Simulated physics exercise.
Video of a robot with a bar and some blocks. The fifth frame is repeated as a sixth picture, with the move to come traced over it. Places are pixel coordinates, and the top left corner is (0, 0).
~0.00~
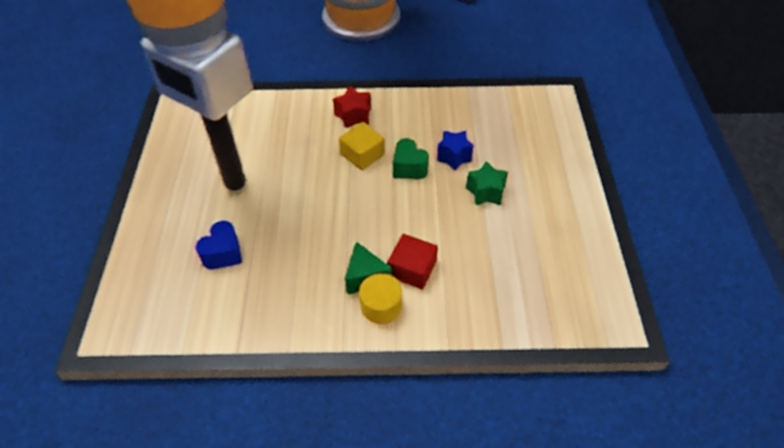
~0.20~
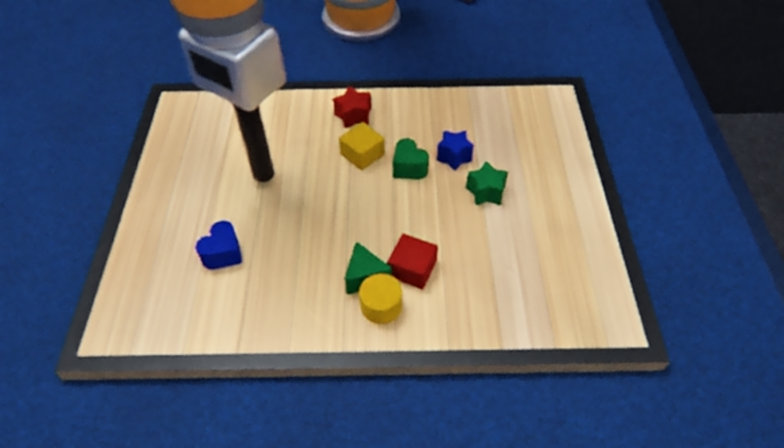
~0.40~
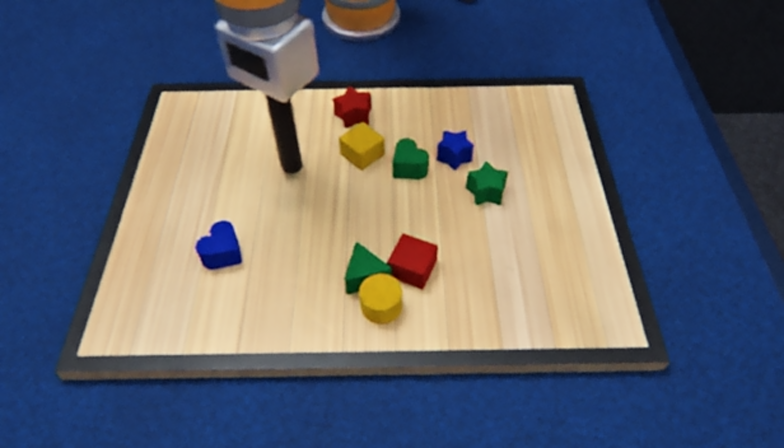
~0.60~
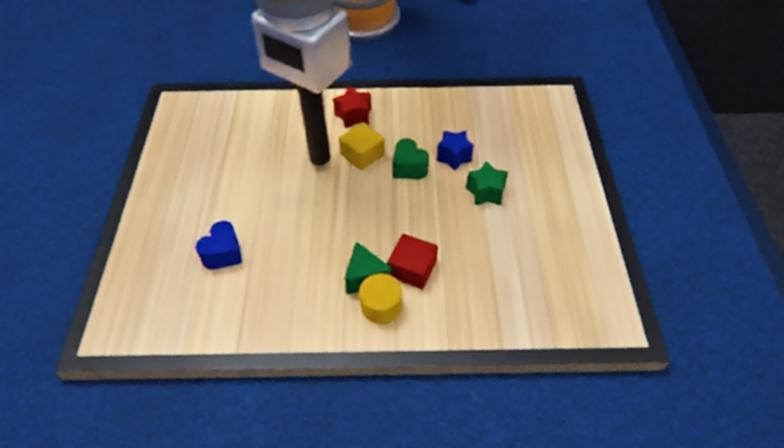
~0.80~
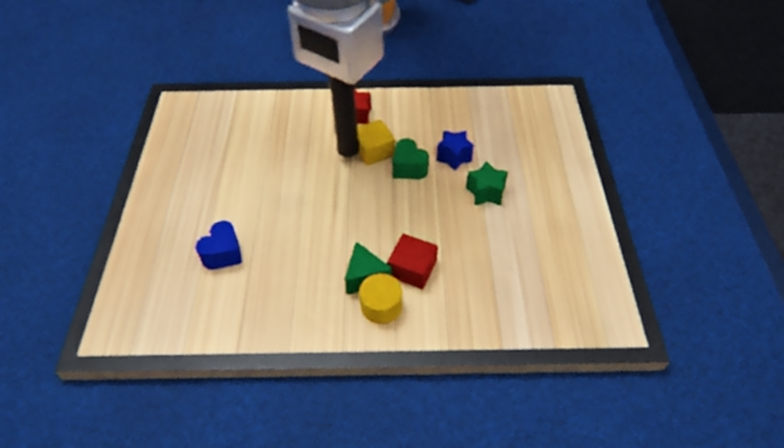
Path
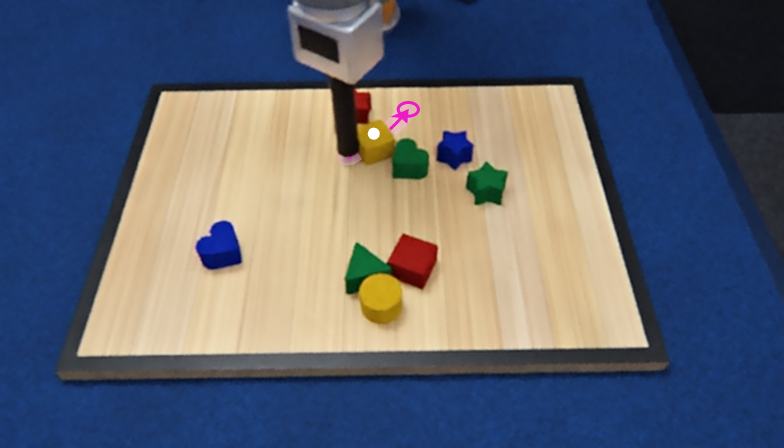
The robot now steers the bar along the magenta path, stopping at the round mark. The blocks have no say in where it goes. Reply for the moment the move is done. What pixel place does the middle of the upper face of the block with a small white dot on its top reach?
The middle of the upper face of the block with a small white dot on its top will lie at about (414, 123) in the picture.
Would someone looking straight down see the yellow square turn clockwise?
Yes, that is what happens.
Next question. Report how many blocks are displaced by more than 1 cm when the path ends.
Here I'd predict a lone block moving more than 1 cm.
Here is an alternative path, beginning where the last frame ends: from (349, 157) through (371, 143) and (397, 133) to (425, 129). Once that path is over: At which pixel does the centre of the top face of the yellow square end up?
The centre of its top will be at (451, 121).
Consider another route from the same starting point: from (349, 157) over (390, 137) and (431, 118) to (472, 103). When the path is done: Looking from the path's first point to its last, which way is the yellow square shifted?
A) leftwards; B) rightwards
My answer is option B.
Drawn move, from (349, 157) by way of (383, 135) to (408, 109); the dot is on the yellow square.
What follows on the original path. One third of the way, bar (372, 135); yellow square (399, 125), turned 30° clockwise.
Two thirds of the way, bar (393, 119); yellow square (413, 123), turned 60° clockwise.
At the end, bar (408, 102); red star block still; yellow square (414, 123), turned 60° clockwise.
